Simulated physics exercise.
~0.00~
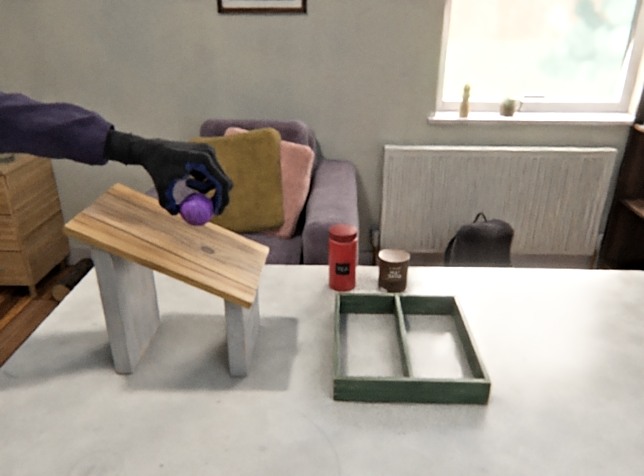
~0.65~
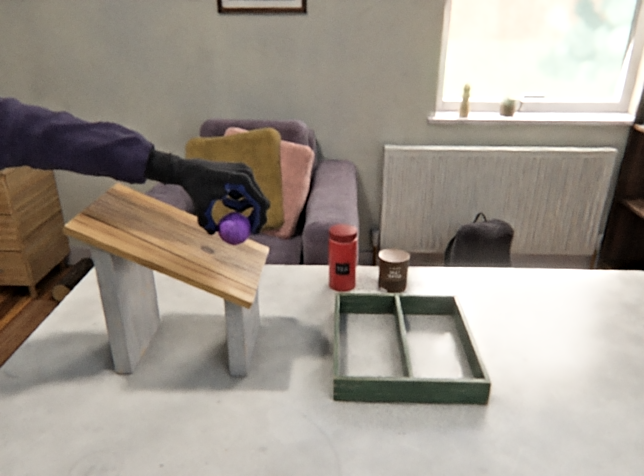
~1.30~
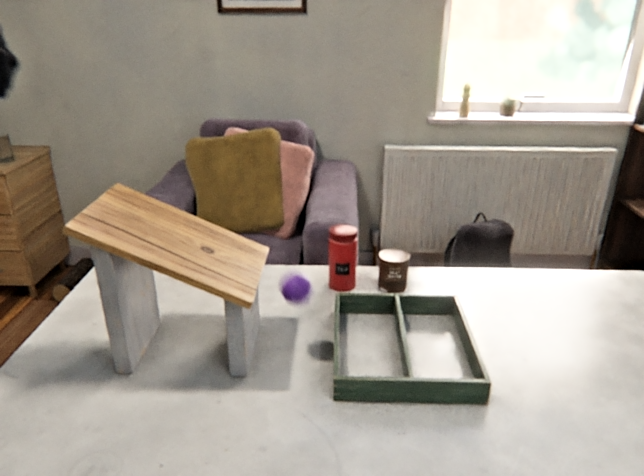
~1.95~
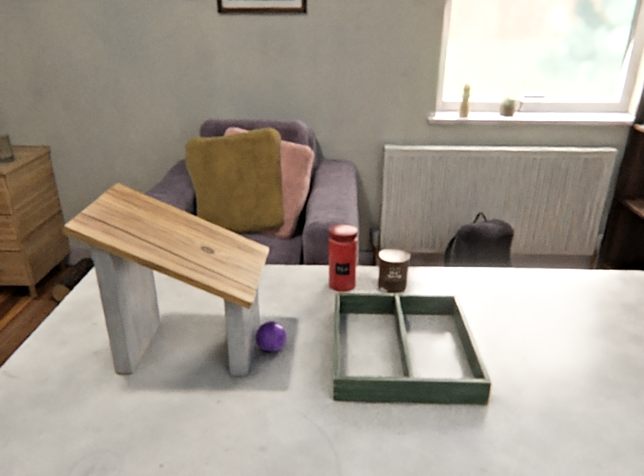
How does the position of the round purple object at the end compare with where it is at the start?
At the start it is held in the gloved hand over the sloping board, and at the end it is lower and farther right, on the table between the board's shorter support and the green tray.
